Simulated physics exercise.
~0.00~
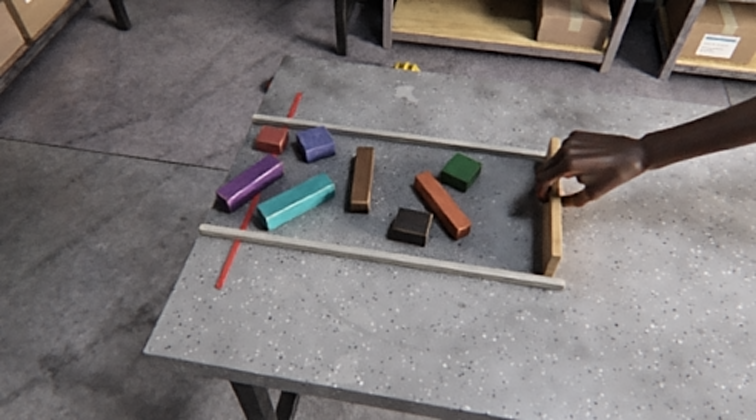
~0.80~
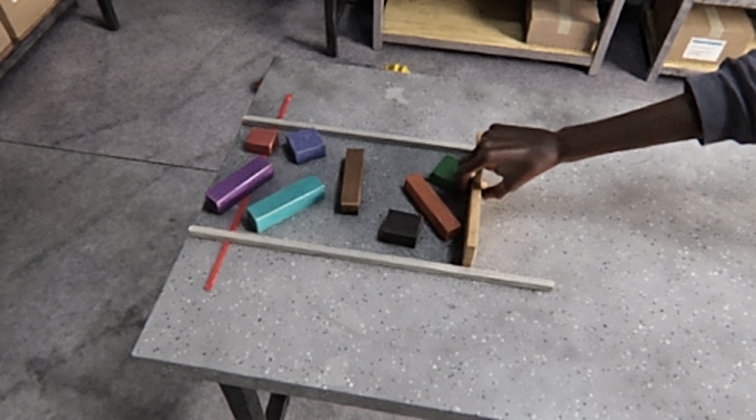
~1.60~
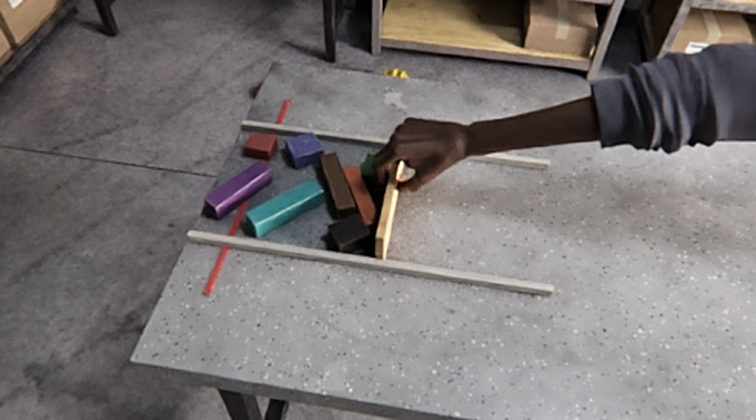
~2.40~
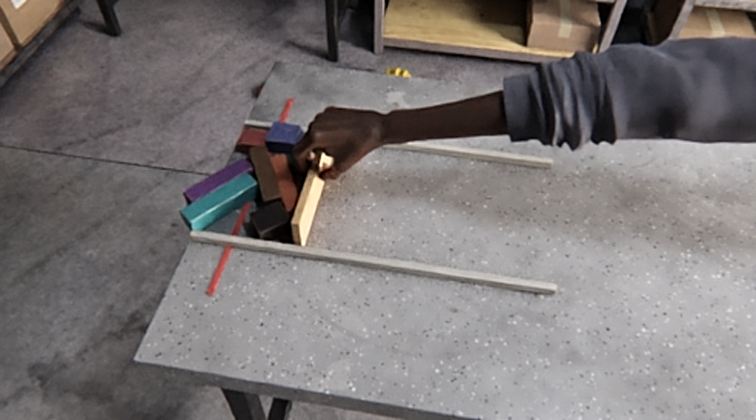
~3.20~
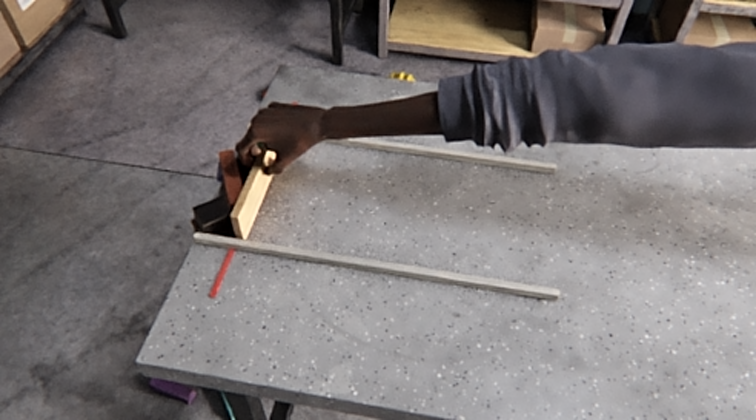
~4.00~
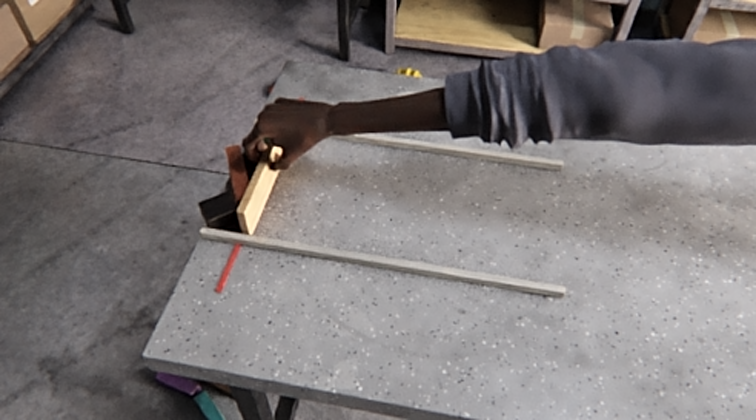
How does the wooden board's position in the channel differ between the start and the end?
At the start the board stands near the right end of the channel, and at the end it stands at the left end, close to the red tape and the table's edge.
